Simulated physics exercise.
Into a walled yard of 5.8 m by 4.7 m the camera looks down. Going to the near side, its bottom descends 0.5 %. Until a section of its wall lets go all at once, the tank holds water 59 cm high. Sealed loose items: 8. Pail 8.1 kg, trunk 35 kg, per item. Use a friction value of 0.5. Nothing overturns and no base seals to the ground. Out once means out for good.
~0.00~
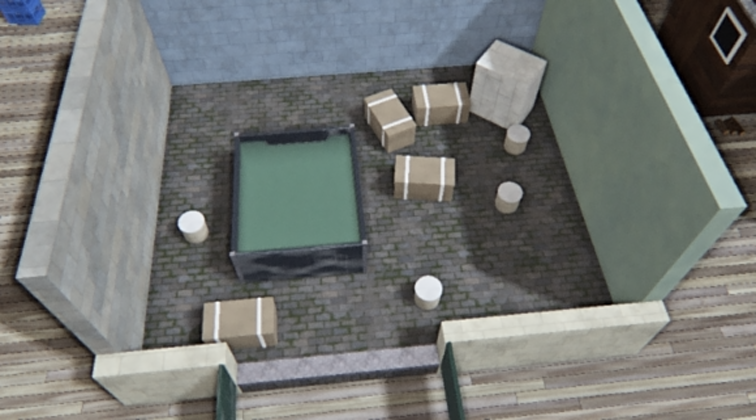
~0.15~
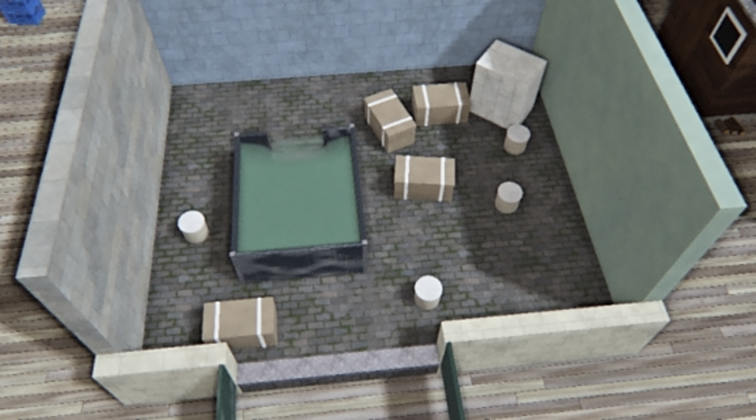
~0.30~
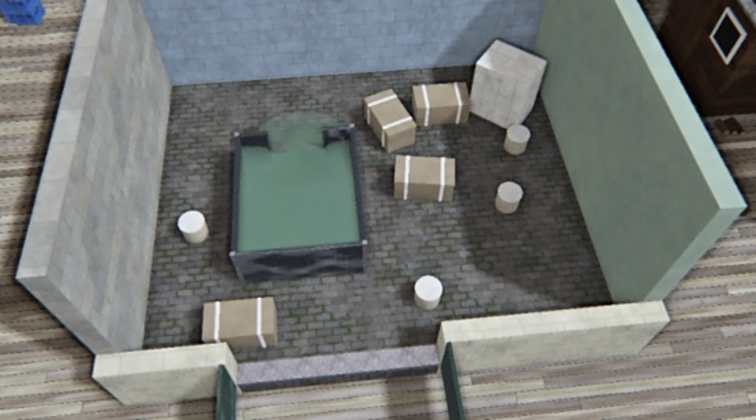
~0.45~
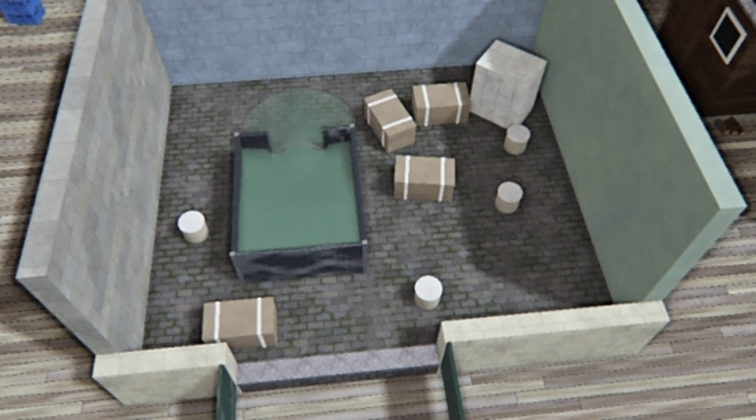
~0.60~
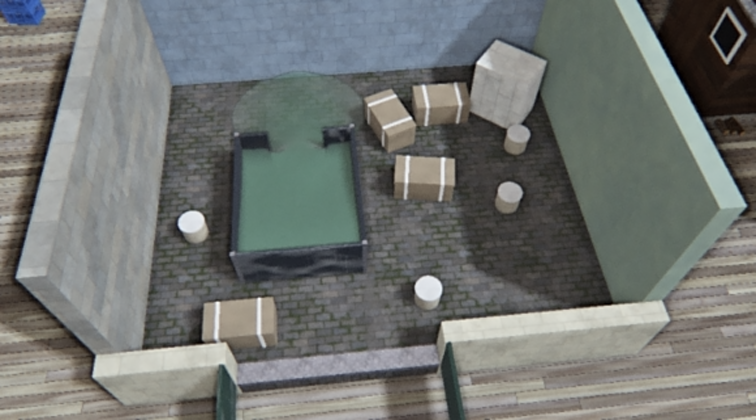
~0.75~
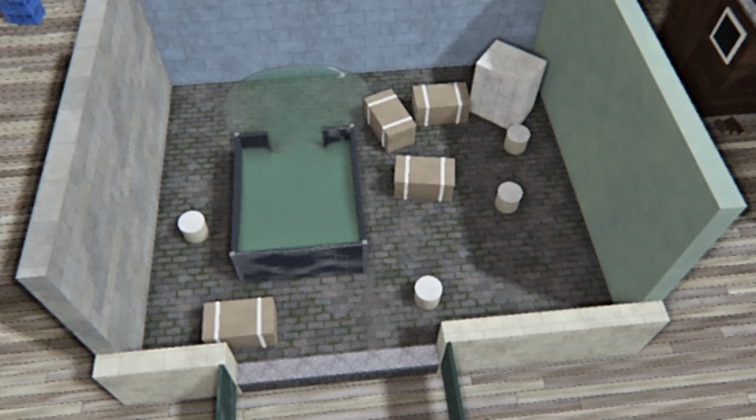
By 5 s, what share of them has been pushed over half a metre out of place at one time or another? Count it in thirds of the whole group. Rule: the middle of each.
Below a third of the group.
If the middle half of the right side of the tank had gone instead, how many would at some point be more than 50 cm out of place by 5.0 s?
The count would be 4.
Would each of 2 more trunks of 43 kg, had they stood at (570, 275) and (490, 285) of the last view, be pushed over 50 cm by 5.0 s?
Well, in turn they are below that and below that.
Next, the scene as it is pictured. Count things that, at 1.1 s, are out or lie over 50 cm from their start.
Count then: 0.
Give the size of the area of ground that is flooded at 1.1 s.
7.0 m2.
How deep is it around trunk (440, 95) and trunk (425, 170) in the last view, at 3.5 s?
First roughly 6 cm, second roughly 0 cm.
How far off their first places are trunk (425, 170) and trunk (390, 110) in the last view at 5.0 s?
Distances: 0 cm; 0 cm.
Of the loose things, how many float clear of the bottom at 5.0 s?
At that point I count 0.
After 1.1 s 0 of 8 are over 50 cm from their spots; 0 afloat.
After 2.2 s 0 of 8 are over 50 cm from their spots; 0 afloat.
After 3.5 s 0 of 8 are over 50 cm from their spots; 0 afloat.
After 5.0 s 1 of 8 are over 50 cm from their spots, and 1 have been at some point; 0 afloat.
